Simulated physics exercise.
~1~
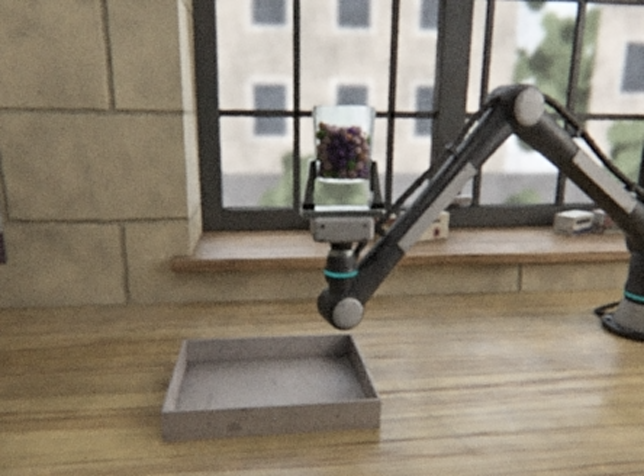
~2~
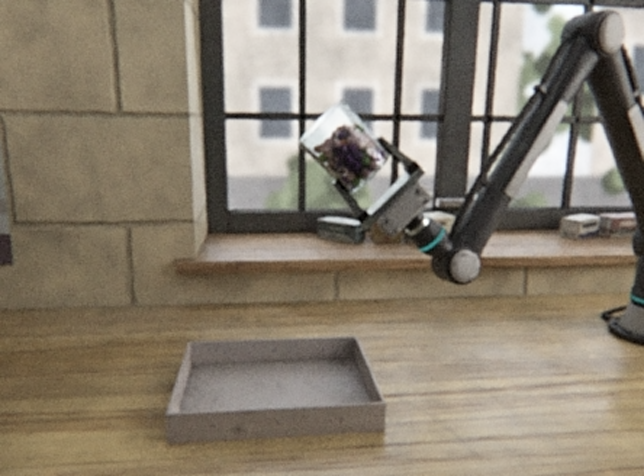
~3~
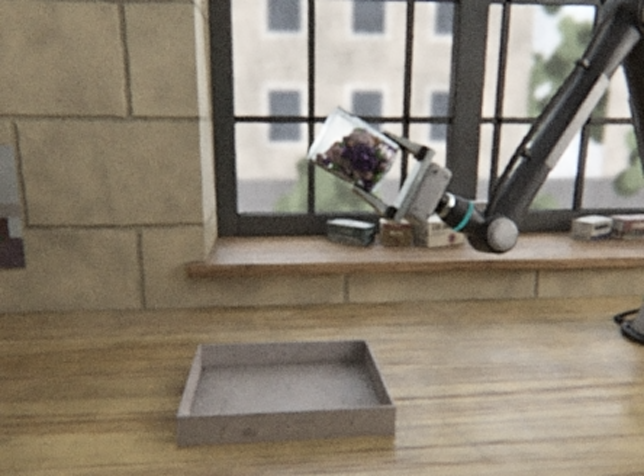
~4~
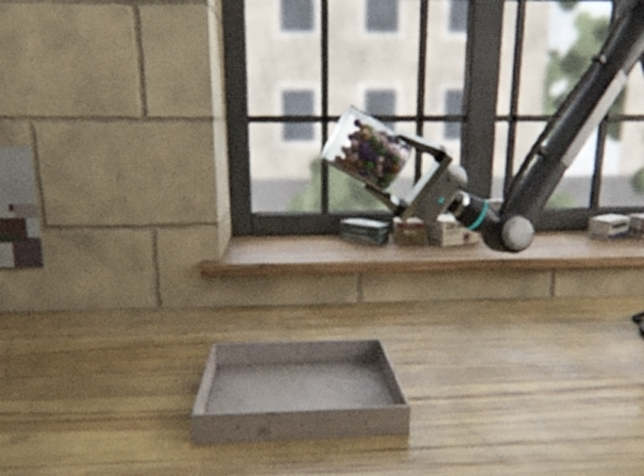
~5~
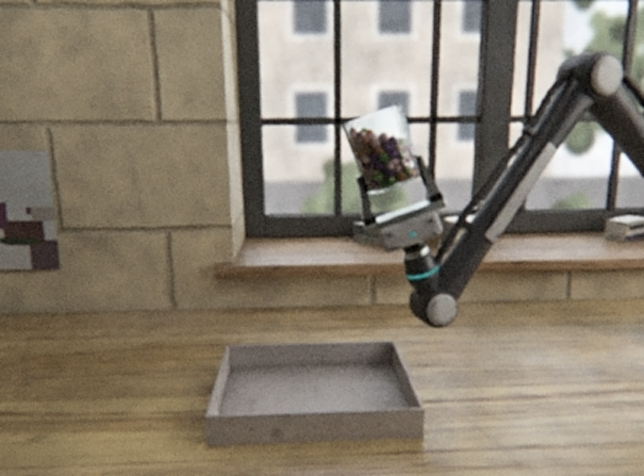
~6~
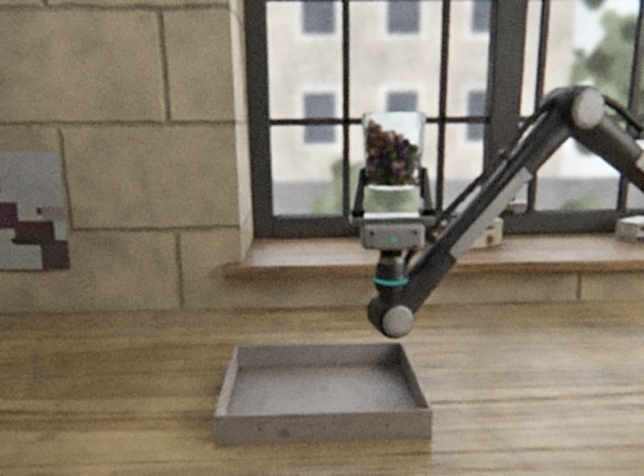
A robot arm tilting a clear beaker of colourful round sweets above a tray, then standing it upright with the sweets still inside.
